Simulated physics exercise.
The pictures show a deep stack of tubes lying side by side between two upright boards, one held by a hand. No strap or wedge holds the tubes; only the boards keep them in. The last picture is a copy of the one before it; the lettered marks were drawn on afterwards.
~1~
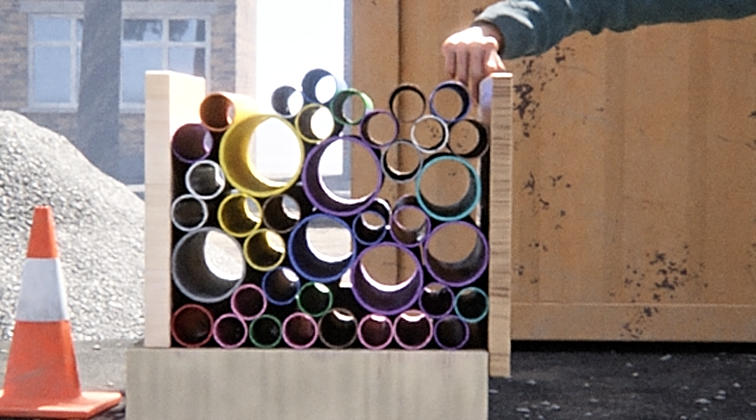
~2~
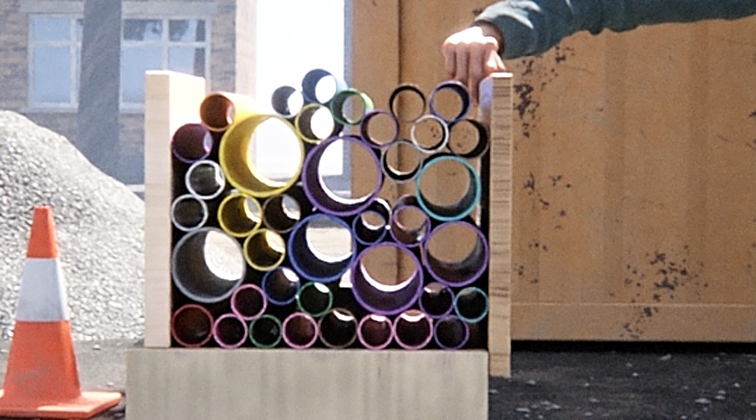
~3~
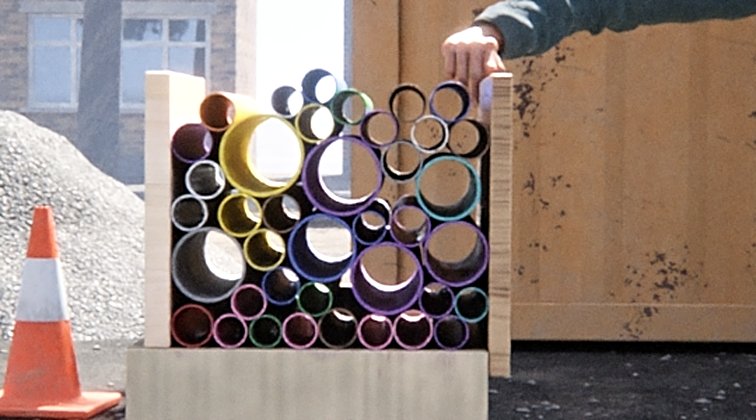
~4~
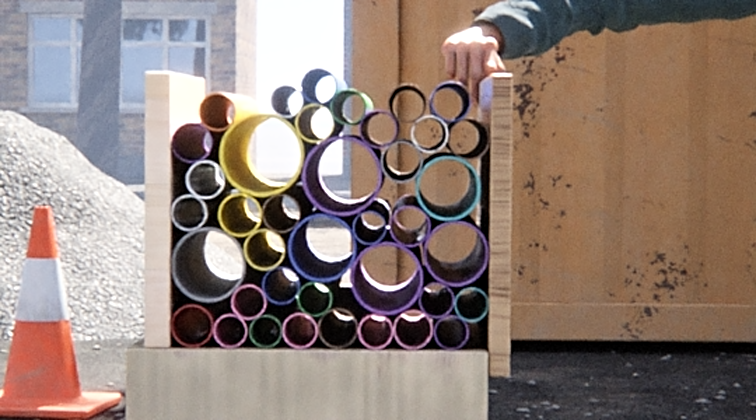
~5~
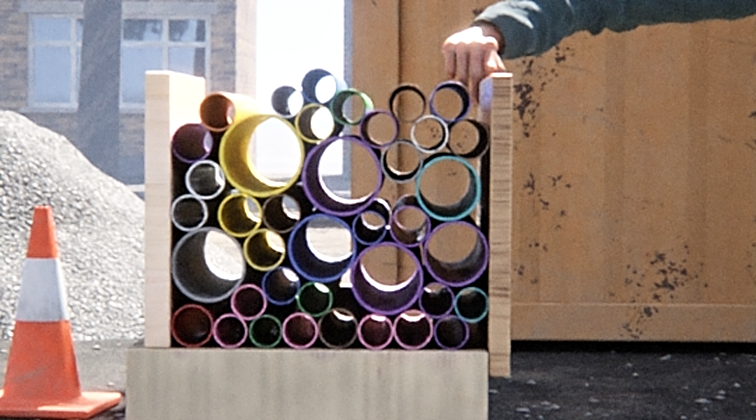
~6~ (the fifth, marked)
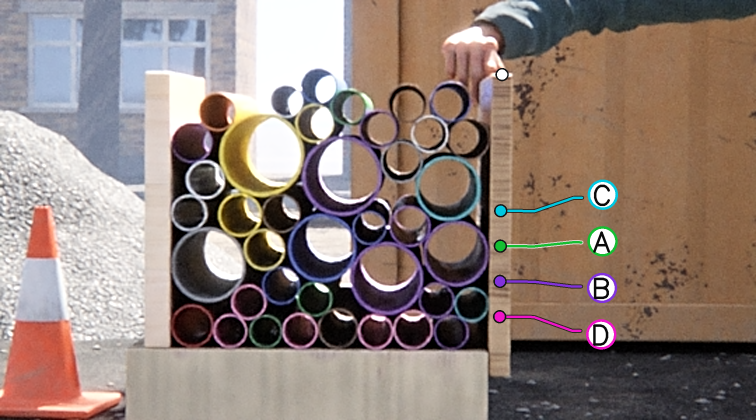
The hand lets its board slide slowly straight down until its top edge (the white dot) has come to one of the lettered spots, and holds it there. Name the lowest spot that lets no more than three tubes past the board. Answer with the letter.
Down to C.
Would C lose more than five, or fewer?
It loses fewer than five.
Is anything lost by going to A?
At A: Yes.
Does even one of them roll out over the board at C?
Yes.
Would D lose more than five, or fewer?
At D, more than five.
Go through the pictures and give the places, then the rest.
In the first picture, a turquoise tube (472, 304); a turquoise tube (448, 189); a yellow tube (262, 154).
In the second picture, a yellow tube (262, 154).
In the third picture, a blue tube (451, 101); side board (492, 217).
In the fourth picture, a red tube (193, 326); a pink tube (376, 331).
In the fifth picture, a green tube (315, 299); a turquoise tube (472, 304); a turquoise tube (448, 189).
On the marked copy, A at (500, 246); B at (500, 282); C at (500, 211); D at (499, 317); the white dot at (502, 74).
Following C. Soon after the start, top of the board (491, 138).
Later, top of the board (490, 209).
In the end, top of the board (490, 211), three out over the board.
As for the rest, A more than three out over the board; B more than three out over the board; D more than three out over the board.
